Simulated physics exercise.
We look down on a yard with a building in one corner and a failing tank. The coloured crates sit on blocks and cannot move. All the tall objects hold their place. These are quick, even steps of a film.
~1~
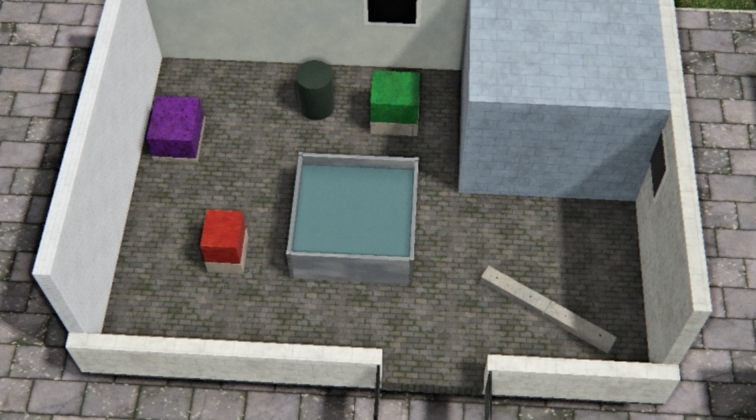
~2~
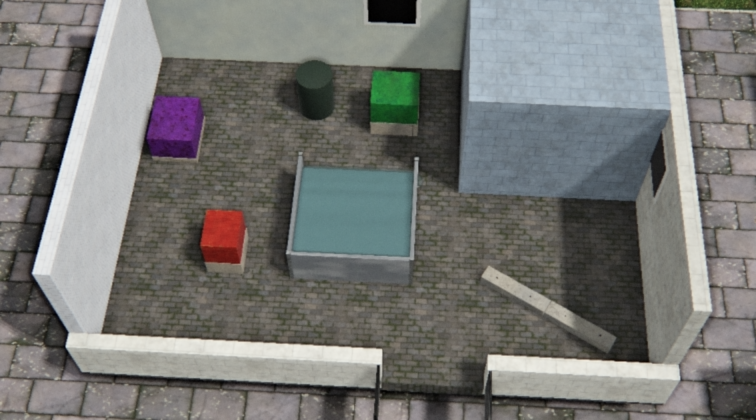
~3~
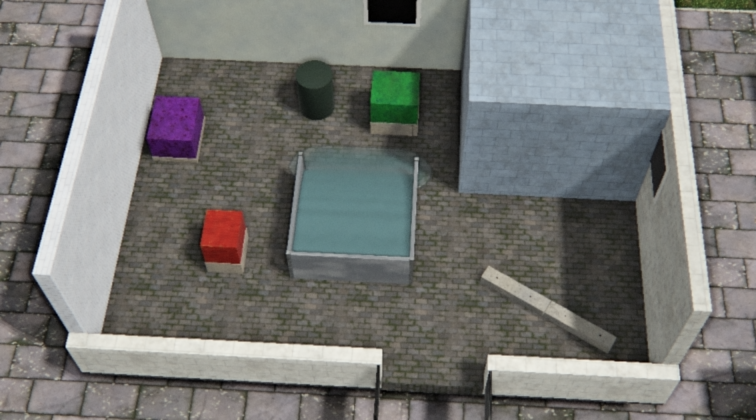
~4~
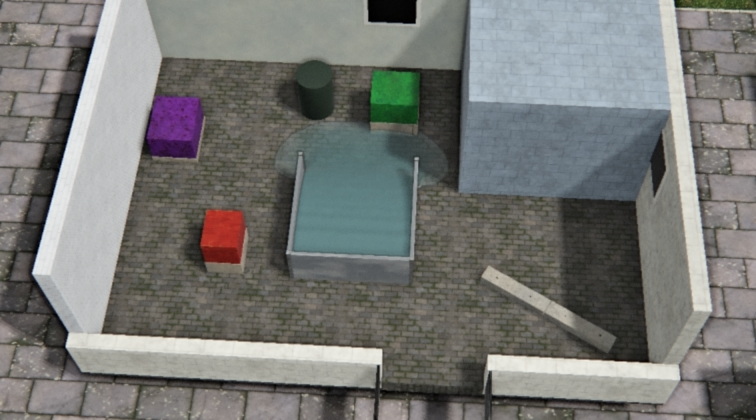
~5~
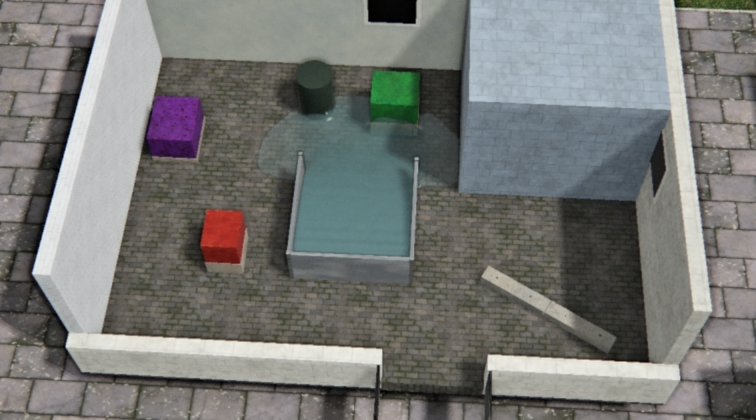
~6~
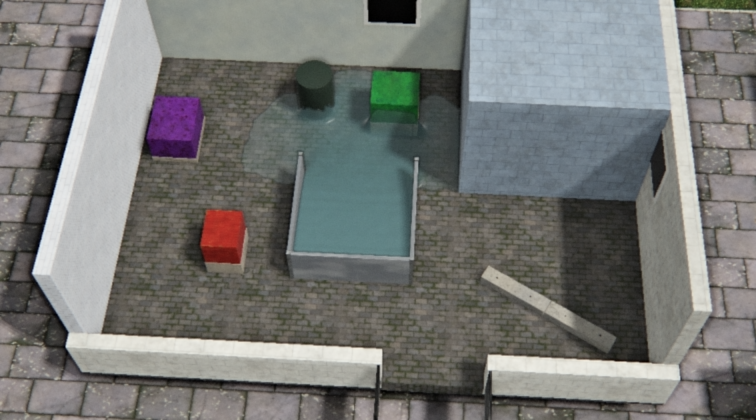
In a walled yard, a water tank's far side opens and water spreads across the paving around the green block and dark barrel.
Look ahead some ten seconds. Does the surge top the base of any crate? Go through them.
The green crate is wetted; the purple crate is wetted; the red crate escapes dry.
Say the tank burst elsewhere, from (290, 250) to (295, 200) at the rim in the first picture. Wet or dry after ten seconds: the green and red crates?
Green remains dry; red gets wet.
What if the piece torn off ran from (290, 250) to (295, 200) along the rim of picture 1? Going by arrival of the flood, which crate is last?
That is the green crate.
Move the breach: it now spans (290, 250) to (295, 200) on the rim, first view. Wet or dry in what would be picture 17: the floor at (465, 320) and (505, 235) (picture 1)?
As listed: Clear, clear.
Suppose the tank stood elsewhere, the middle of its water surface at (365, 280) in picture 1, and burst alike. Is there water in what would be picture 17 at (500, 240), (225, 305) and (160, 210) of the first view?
In turn: Not flooded, not flooded, not flooded.
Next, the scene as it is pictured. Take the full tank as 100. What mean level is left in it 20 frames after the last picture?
I make it 16 per cent.
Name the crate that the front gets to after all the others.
The red one.
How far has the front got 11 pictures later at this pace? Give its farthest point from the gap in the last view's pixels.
Near (162, 63).
A moment on, water covers 20 % of the floor; the green crate water round its plinth, the purple crate not reached, the red crate not reached.
Next, water covers 30 % of the floor; the green crate water round its plinth, the purple crate water round its plinth, the red crate not reached.
Then, water covers 50 % of the floor; the green crate water round its plinth, the purple crate water round its plinth, the red crate water round its plinth.
Later, water covers 70 % of the floor; the green crate water round its plinth, the purple crate water round its plinth, the red crate water round its plinth.
In the end, water covers 90 % of the floor; the green crate was topped, the purple crate was topped, the red crate stayed above the water.
